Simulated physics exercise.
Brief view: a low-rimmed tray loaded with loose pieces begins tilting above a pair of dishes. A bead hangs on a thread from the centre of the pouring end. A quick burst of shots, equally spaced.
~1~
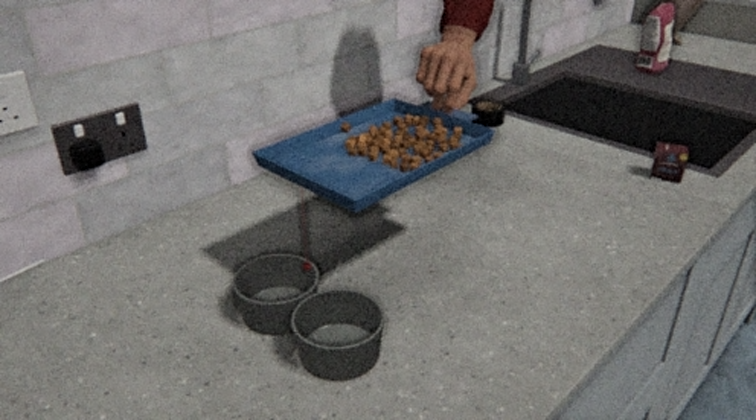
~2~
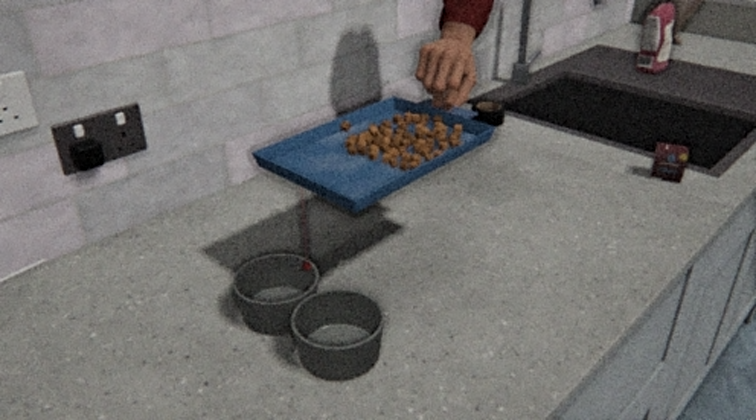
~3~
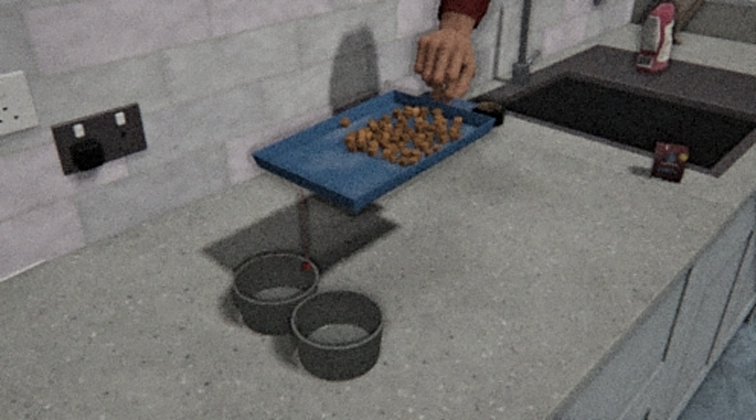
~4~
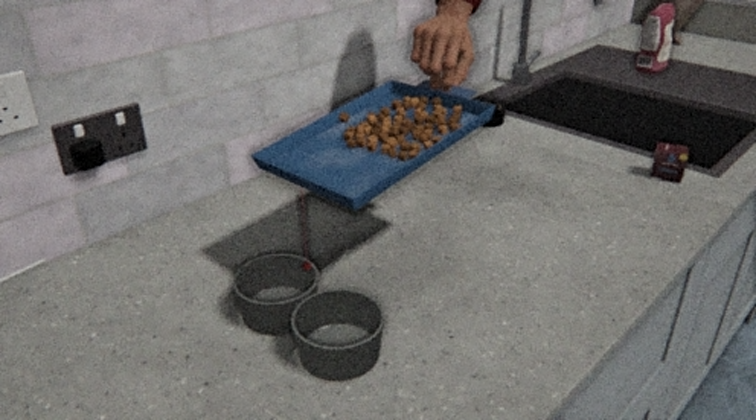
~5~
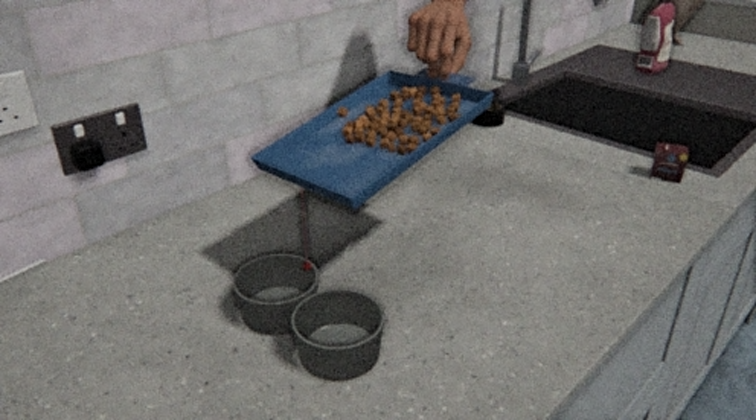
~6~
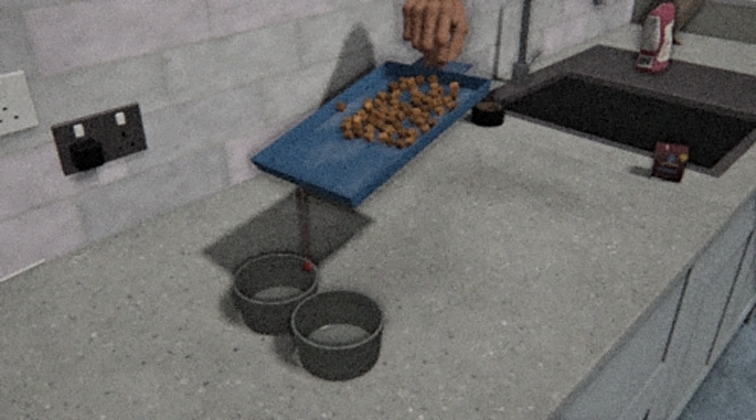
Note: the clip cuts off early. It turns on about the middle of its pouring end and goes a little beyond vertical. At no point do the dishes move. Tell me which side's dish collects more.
The left side's.
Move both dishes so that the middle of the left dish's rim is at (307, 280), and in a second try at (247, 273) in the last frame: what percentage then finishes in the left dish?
Respectively 10 % and 70 %.
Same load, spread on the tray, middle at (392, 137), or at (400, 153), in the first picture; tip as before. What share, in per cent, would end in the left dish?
Some 50 and then some 30 per cent.
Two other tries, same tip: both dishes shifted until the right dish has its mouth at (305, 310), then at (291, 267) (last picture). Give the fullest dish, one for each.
At the first spot the left-side one comes out ahead, at the second spot the right-side one.
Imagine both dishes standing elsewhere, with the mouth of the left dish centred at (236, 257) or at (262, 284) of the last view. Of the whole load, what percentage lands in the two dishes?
Estimate: 80 % first, 70 % second.
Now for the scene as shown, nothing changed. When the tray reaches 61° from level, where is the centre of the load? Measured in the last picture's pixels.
Look around (281, 161) in the last picture.
Soon, tray tipped steeply; most on the tray; a small part in the air.
A while on, tray tipped right over; about two thirds on the tray; a small part in the left dish; about a quarter outside both; a small part in the air.
Towards the end, tray tipped past a quarter turn; a stray few in the right dish; about half in the left dish; about half outside both.
Finally, tray tipped past a quarter turn; a stray few in the right dish; about half in the left dish; about half outside both.
